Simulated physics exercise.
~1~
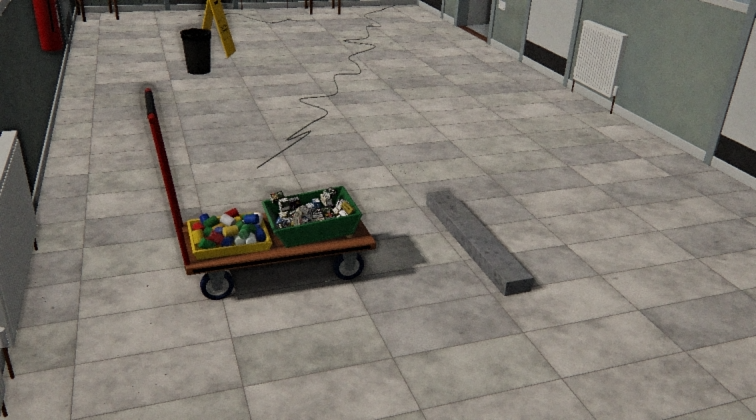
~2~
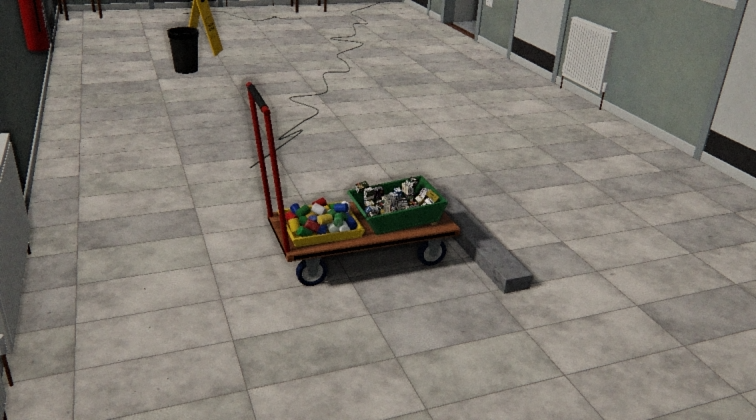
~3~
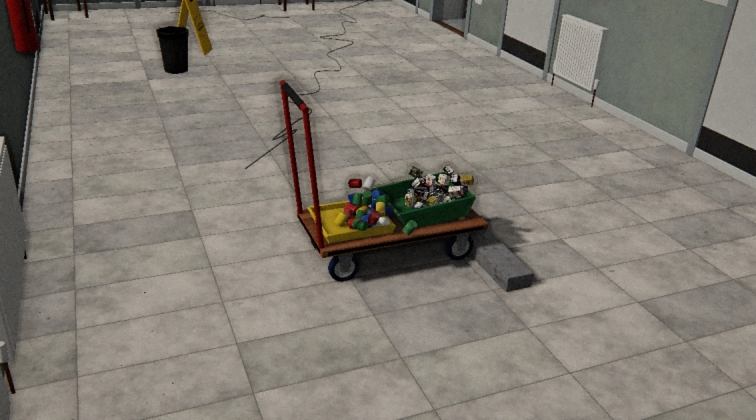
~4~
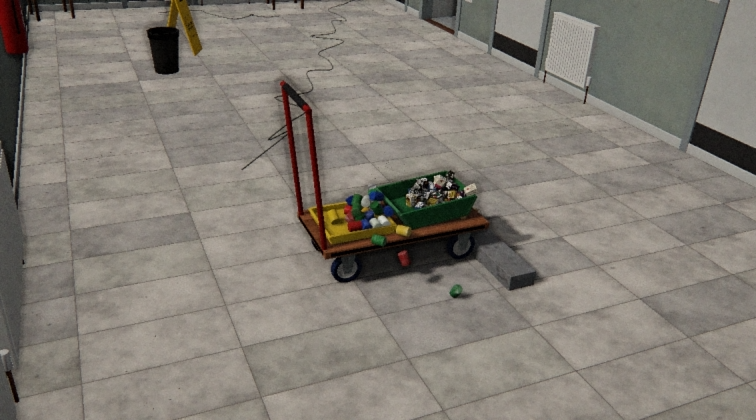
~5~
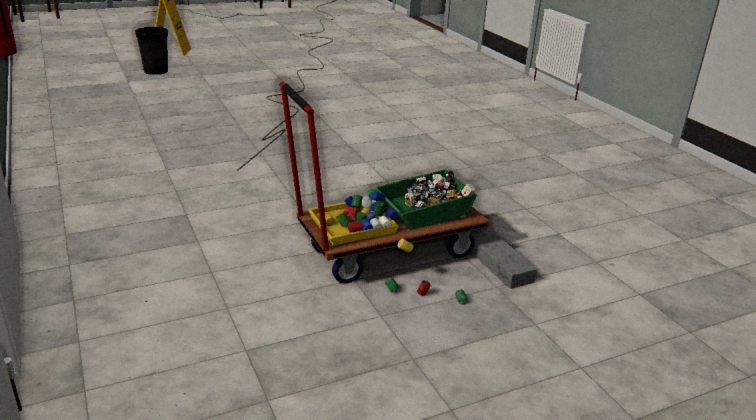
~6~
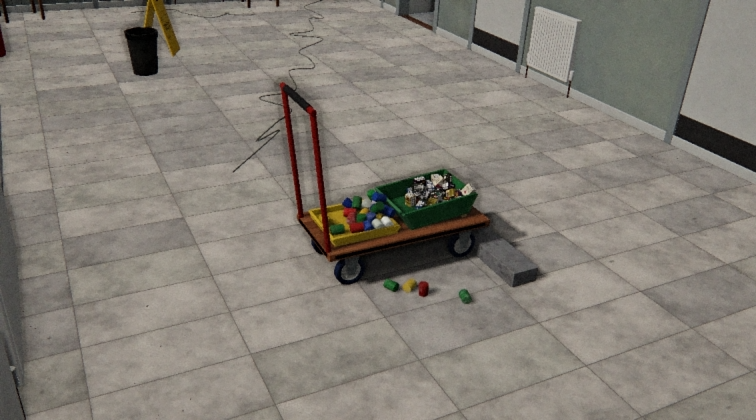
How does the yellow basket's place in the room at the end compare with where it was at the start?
The yellow basket ends up farther to the right, having ridden along on the cart to where it stopped at the grey block.
